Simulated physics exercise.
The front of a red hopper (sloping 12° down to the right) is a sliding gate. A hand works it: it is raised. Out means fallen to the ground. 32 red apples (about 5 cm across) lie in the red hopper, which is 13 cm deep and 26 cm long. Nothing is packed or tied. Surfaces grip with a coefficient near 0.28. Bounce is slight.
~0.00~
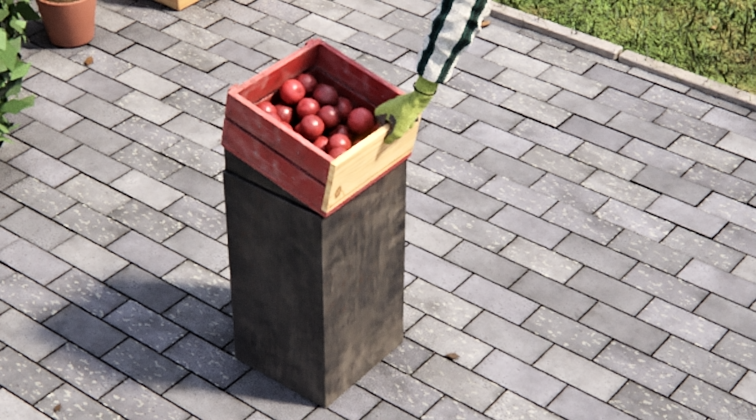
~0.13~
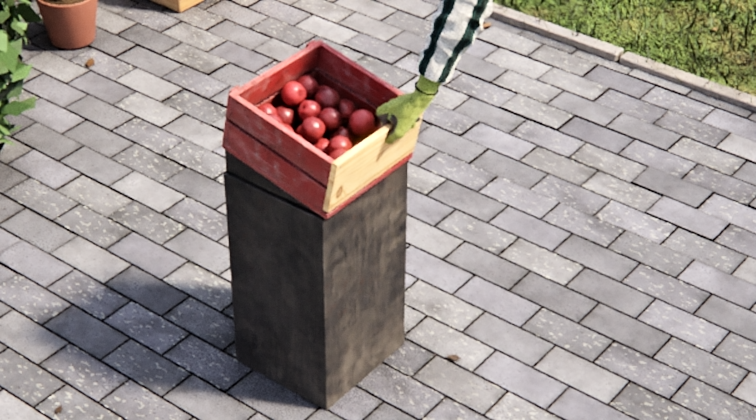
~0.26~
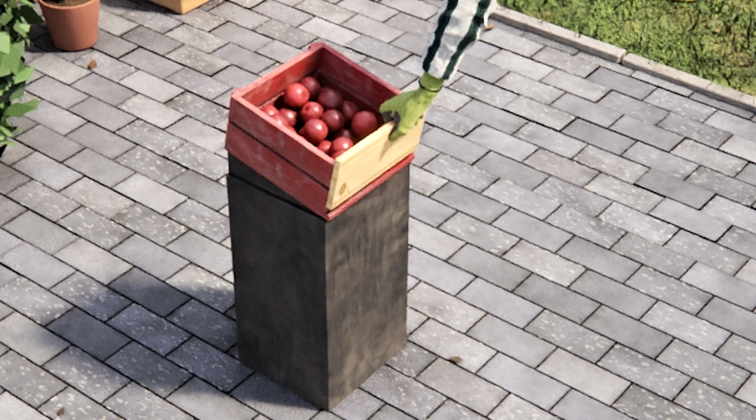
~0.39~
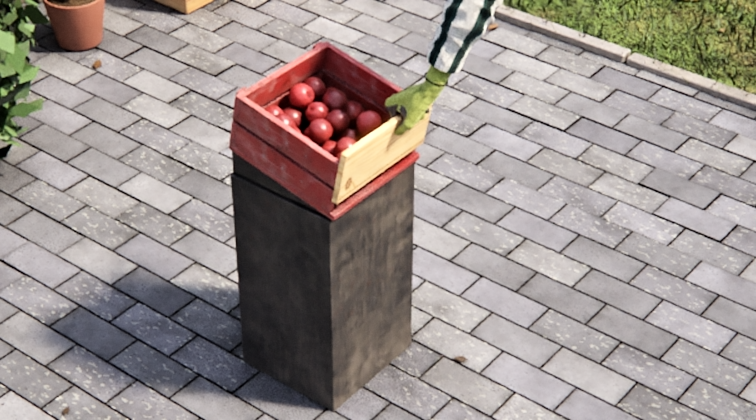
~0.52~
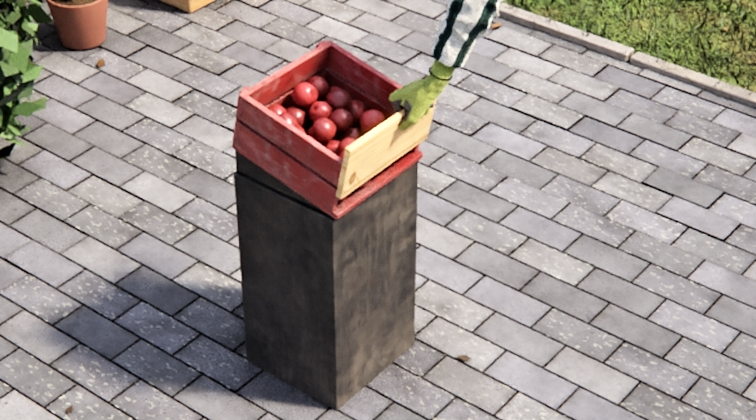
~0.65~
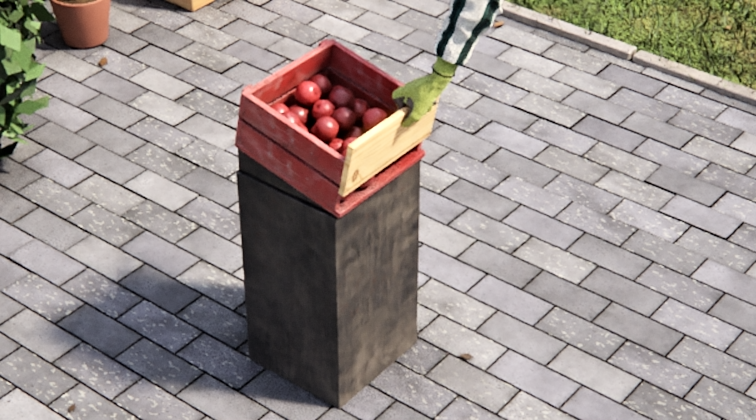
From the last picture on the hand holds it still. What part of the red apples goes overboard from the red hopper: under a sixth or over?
It sheds fewer than one in six of them.
After 1.06 s, the red hopper has all 32.
After 1.58 s, the red hopper has all 32.
After 2.30 s, the red hopper has all 32.
Final count (at 3.22 s), the red hopper has all 32. Asked share, 0 of 32, 0 per cent.
